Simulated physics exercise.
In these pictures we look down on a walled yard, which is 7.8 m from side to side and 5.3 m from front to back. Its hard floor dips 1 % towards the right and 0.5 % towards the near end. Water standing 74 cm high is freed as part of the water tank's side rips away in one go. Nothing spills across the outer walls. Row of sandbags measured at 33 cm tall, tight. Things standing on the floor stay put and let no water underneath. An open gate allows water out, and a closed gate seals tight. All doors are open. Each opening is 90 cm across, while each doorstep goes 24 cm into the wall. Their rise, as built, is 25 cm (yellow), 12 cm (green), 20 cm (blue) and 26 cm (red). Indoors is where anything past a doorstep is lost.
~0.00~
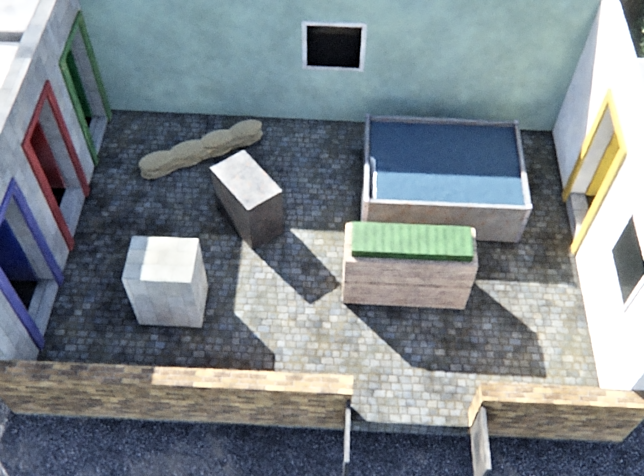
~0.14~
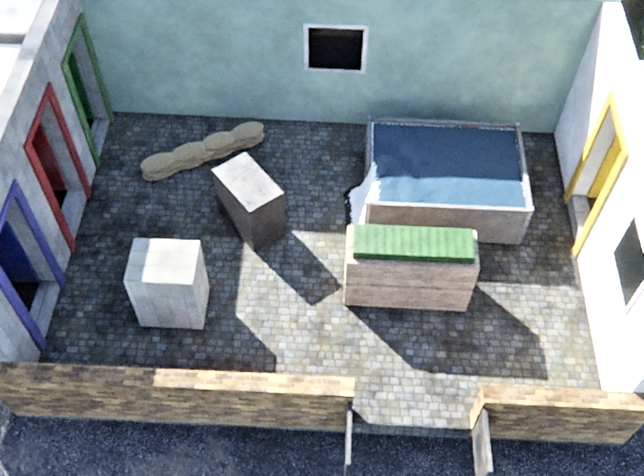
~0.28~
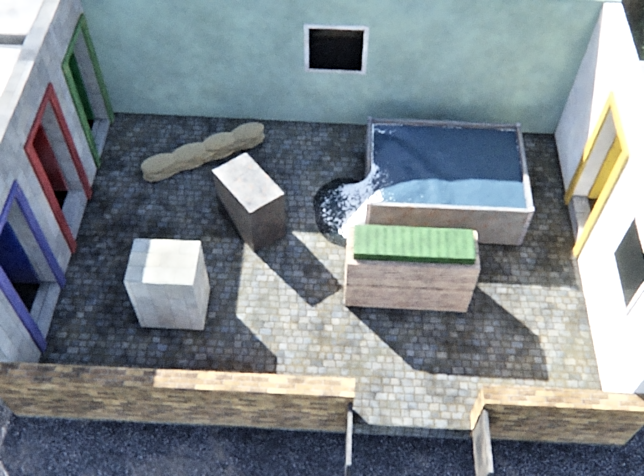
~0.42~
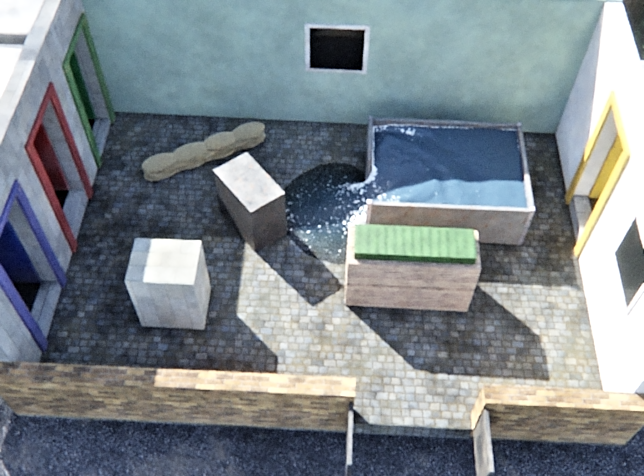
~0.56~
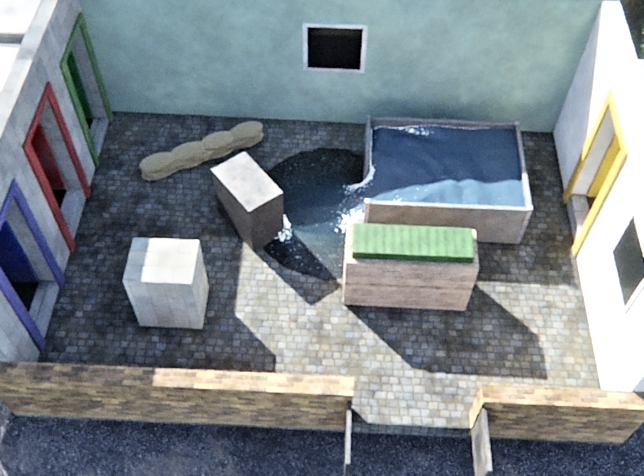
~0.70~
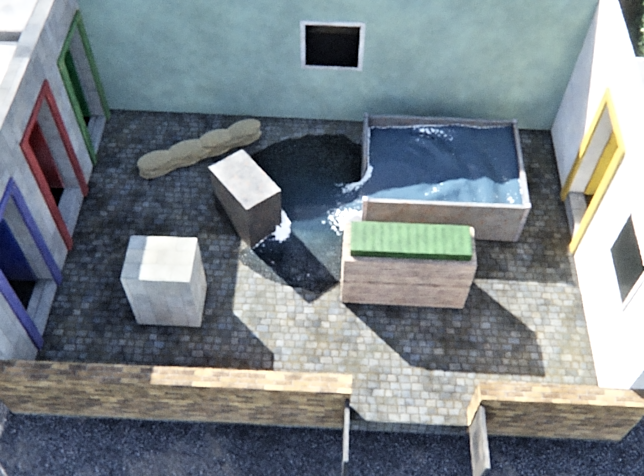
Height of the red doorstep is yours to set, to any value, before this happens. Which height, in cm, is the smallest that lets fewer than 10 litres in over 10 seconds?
The smallest is roughly 9 cm.
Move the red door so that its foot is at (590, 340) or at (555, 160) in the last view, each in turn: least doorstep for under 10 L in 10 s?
Around 10.0 and 12.0 cm respectively.
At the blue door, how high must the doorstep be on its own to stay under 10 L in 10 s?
At the blue door it takes roughly 14.5 centimetres.
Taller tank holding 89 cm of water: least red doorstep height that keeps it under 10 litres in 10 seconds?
Required height: Approx. 12.5 cm.
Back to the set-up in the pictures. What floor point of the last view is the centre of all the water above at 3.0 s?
Near (341, 213).
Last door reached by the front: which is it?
Yellow, last of all.
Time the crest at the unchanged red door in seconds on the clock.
I'd say near 6.5 seconds.
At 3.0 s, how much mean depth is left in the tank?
Averaged depth comes out at about 38 cm.
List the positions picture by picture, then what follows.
The water tank at (444, 163) is whole and still, 74 cm deep; the red door at (61, 178) is dry, in the first picture.
The front is at (348, 200), 0.3 m from the gap at (368, 203); 0.2 m2 of floor is wet, 74 cm left at the back, in the second picture.
Water pours out at (368, 205) and has run 0.8 m, to (319, 208); about 10 cm deep outside, 74 cm at the back, in the third picture.
The front is at a hidden place, 1.4 m from the gap at (369, 205); 1.9 m2 of floor is wet, 74 cm left at the back, in the fourth picture.
Water pours out at (367, 204) and has run 1.9 m, to a hidden place; about 5 cm deep outside, 74 cm at the back, in the fifth picture.
Water pours out at (365, 201) and has run 2.2 m, to a hidden place; about 4 cm deep outside, 72 cm at the back; the red door at (60, 177), 4.5 m from the gap, is still 2.4 m from the nearest water, in the sixth picture.
After 1.4 s water covers 20 % of the floor, deepest (43 cm) near (284, 218); it has not reached the red door.
After 3.0 s water covers 50 % of the floor, deepest (30 cm) near (248, 149); 11 cm at the red door, 0 litres in over its 26 cm doorstep.
After 10.0 s water covers 95 % of the floor, deepest (14 cm) near (481, 409); 7 cm at the red door, 0 litres in over its 26 cm doorstep.
At the red door as built, the water arrived by 2.3 s and peaked near 12 cm at 6.4 s.
Run again over the same 10 s with other heights there, 20 litres in over 8 cm, 3 litres over 10.5 cm. The limit of 10 litres is kept from about 9 cm up.
